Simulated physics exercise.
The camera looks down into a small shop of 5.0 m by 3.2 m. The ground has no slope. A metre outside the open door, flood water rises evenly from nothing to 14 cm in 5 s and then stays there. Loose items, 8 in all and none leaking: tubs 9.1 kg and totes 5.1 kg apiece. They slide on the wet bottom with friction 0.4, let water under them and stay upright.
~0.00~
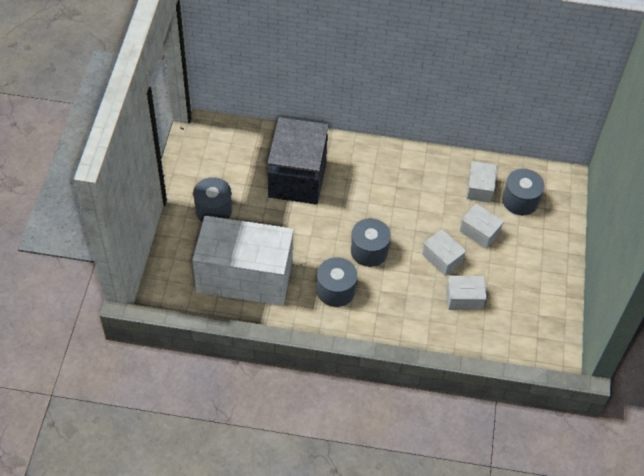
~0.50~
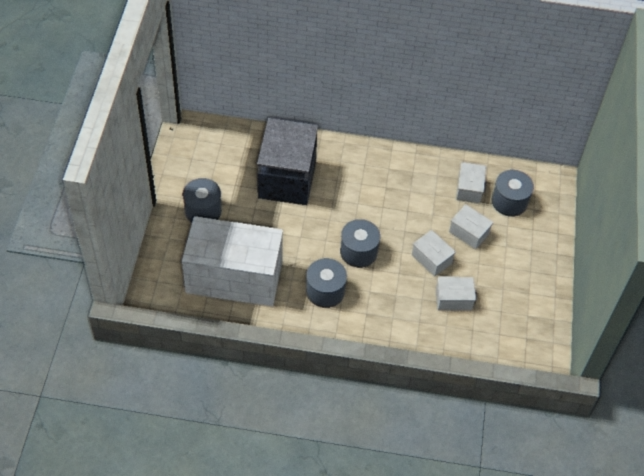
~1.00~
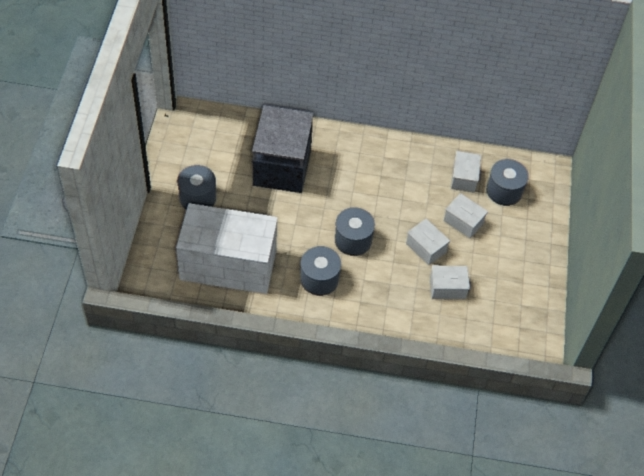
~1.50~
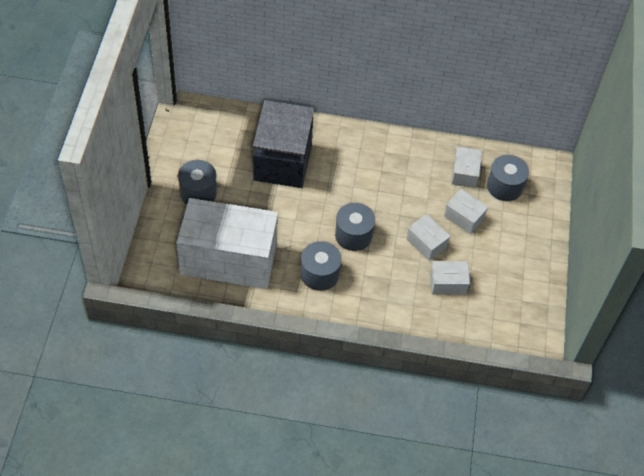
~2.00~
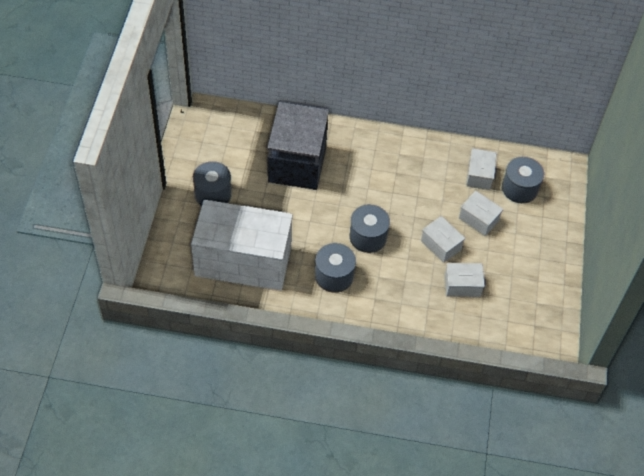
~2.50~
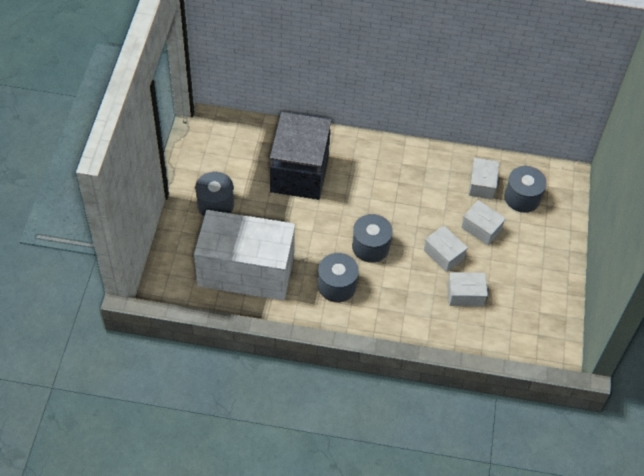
A small shop with a pale tiled floor, a grey brick back wall and a green right wall is seen from high above, with an open doorway at left. A black counter and a pale block stand left, one dark grey tub behind the block, three more tubs and four whitish totes spread rightward. Nothing inside shifts; the paving outside turns from pinkish to blue-green as the camera sways slightly.
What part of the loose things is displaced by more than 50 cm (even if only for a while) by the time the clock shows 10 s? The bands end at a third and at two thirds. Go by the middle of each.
That comes to not even a third.
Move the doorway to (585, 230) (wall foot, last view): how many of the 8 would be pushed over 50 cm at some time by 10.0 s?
Then 4.
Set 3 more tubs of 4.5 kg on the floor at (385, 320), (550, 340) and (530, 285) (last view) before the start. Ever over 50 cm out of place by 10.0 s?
In that order: Less, short of it, under.
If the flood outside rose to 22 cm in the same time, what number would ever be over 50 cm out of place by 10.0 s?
In that case 7 of them.
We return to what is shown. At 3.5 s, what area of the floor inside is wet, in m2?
About 1.0 m2.
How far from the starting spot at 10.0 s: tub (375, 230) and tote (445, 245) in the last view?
In turn: 30 cm, 0 cm.
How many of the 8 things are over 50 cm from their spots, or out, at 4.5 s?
0 of them.
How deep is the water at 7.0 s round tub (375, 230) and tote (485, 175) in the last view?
Roughly 2 and 2 cm.
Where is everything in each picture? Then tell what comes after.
The first picture shows a tub at (212, 193), on the bottom; a tub at (337, 274), on the bottom; 0.0 m2 under water; 0 of 8 have shifted.
The second picture shows a tub at (202, 193) rests on the ground; a tub at (327, 275) rests on the ground; water covers 0.0 m2; 0 of 8 have shifted.
The third picture shows a tub at (196, 180), on the bottom; a tub at (321, 263) rests on the ground; 0.0 m2 under water; 0 of 8 have shifted.
The fourth picture shows a tub at (197, 175), on the bottom; a tub at (321, 258), on the bottom; water covers 0.0 m2; 0 of 8 have shifted.
The fifth picture shows a tub at (212, 177) rests on the ground; a tub at (336, 260), on the bottom; 0.0 m2 under water; 0 of 8 have shifted.
The sixth picture shows a tub at (214, 187), on the bottom; a tub at (339, 270) rests on the ground; water covers 0.0 m2; 0 of 8 have shifted.
After 3.5 s 0 of 8 are over 50 cm from their spots; 0 afloat.
After 4.5 s 0 of 8 are over 50 cm from their spots; 0 afloat.
After 7.0 s 0 of 8 are over 50 cm from their spots; 1 afloat.
After 10.0 s 0 of 8 are over 50 cm from their spots, and 0 have been at some point; 0 afloat.
